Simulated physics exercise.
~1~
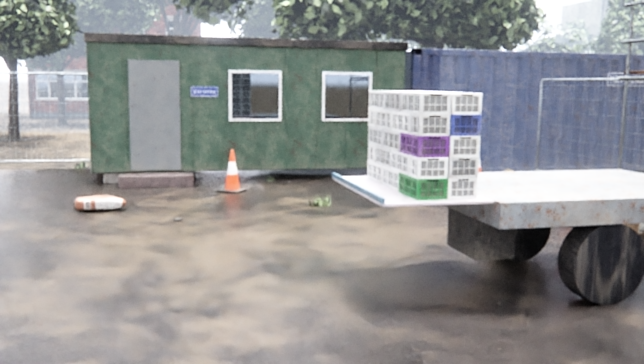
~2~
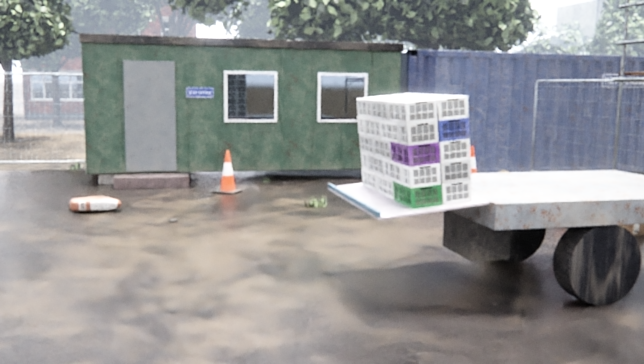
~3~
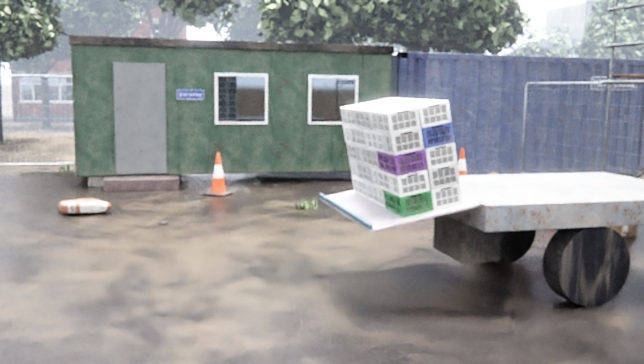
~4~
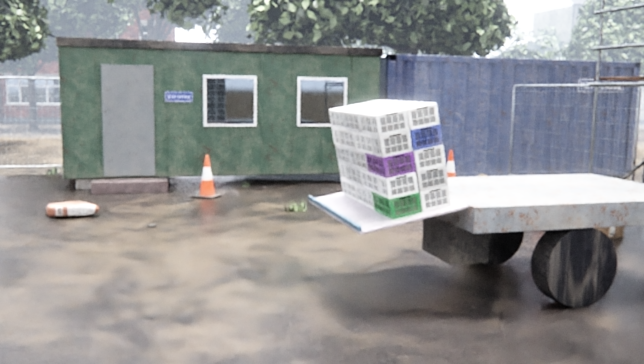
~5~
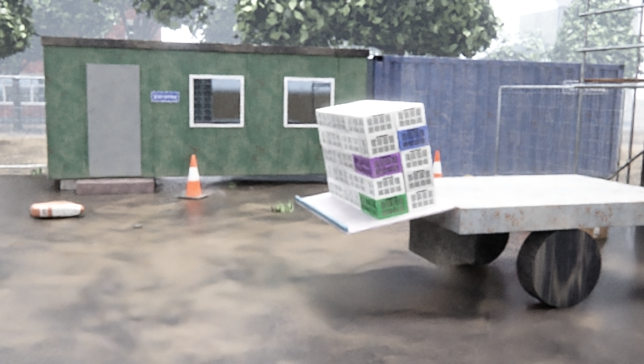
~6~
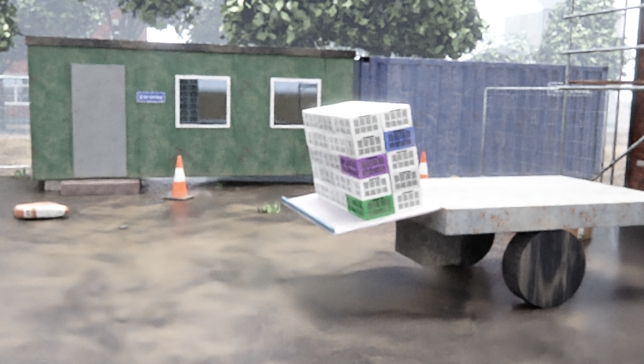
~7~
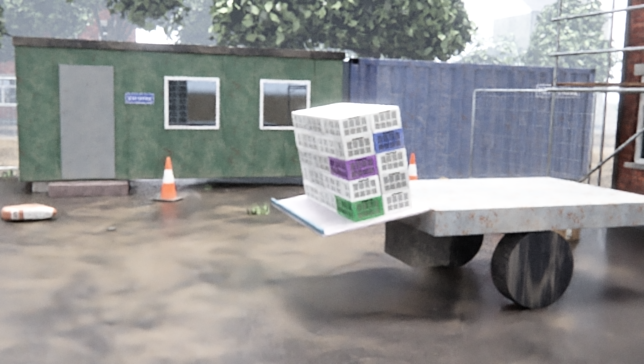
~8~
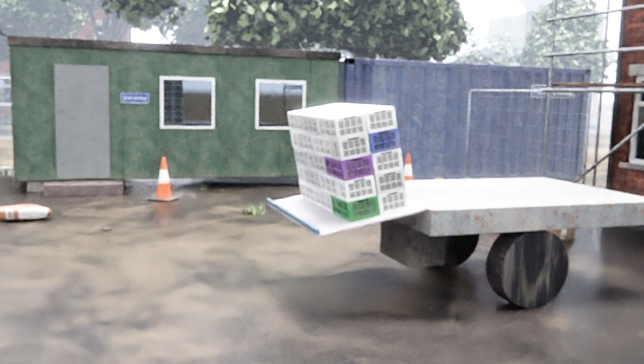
Stacked white crates with purple, blue and green ones tilting as a flatbed's end flap droops slightly, then staying aboard together.
